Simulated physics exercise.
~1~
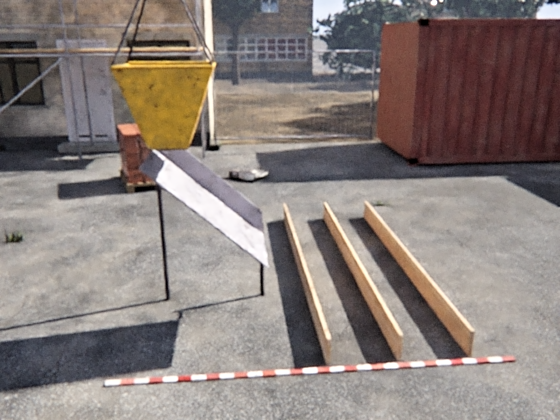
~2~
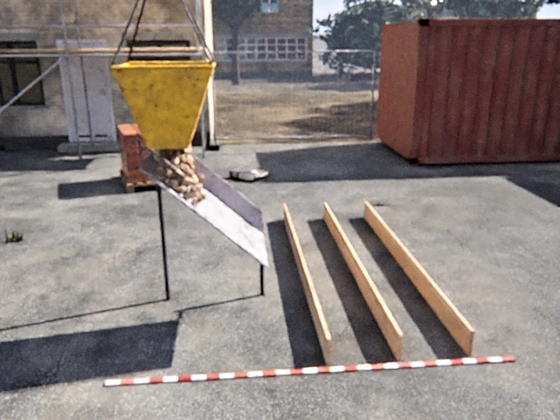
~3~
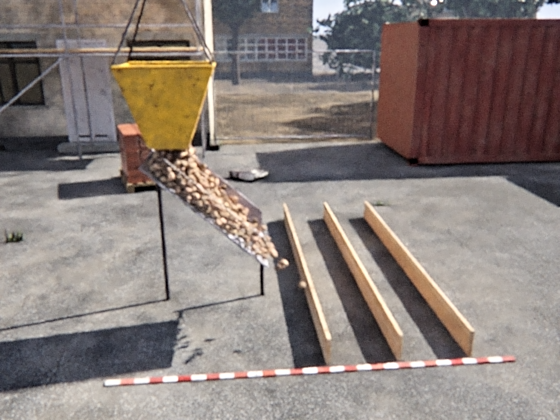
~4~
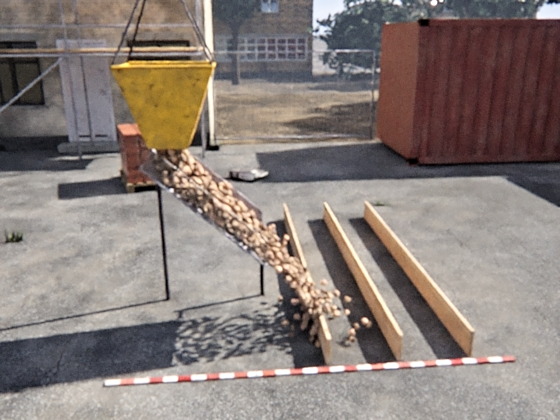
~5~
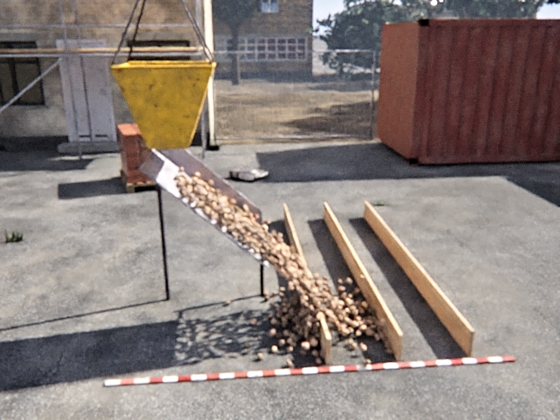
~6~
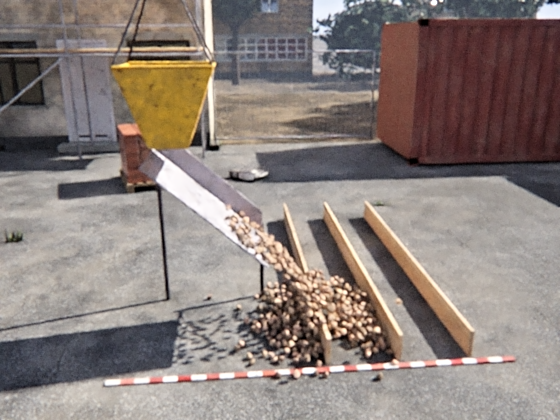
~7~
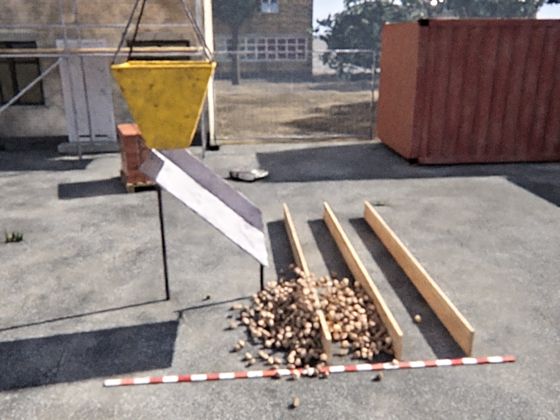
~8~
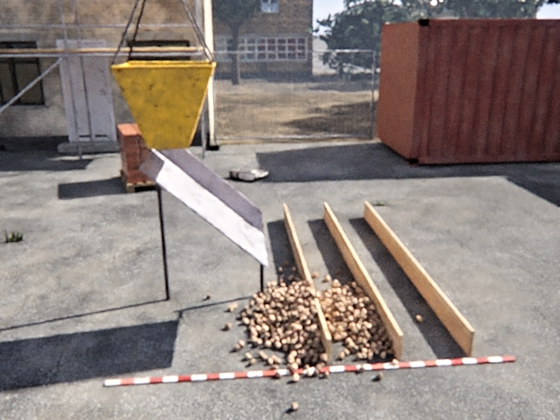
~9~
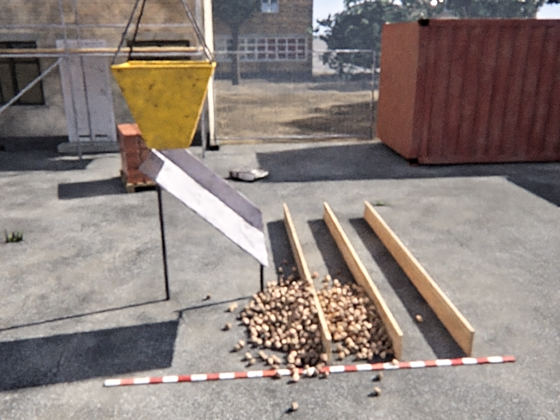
Brown stones drop from a hanging yellow skip onto a sloping steel slide, run down to the right and spill around the nearest of three wooden boards, settling in a heap partly left of the boards and partly in the left bay, with the slide empty.
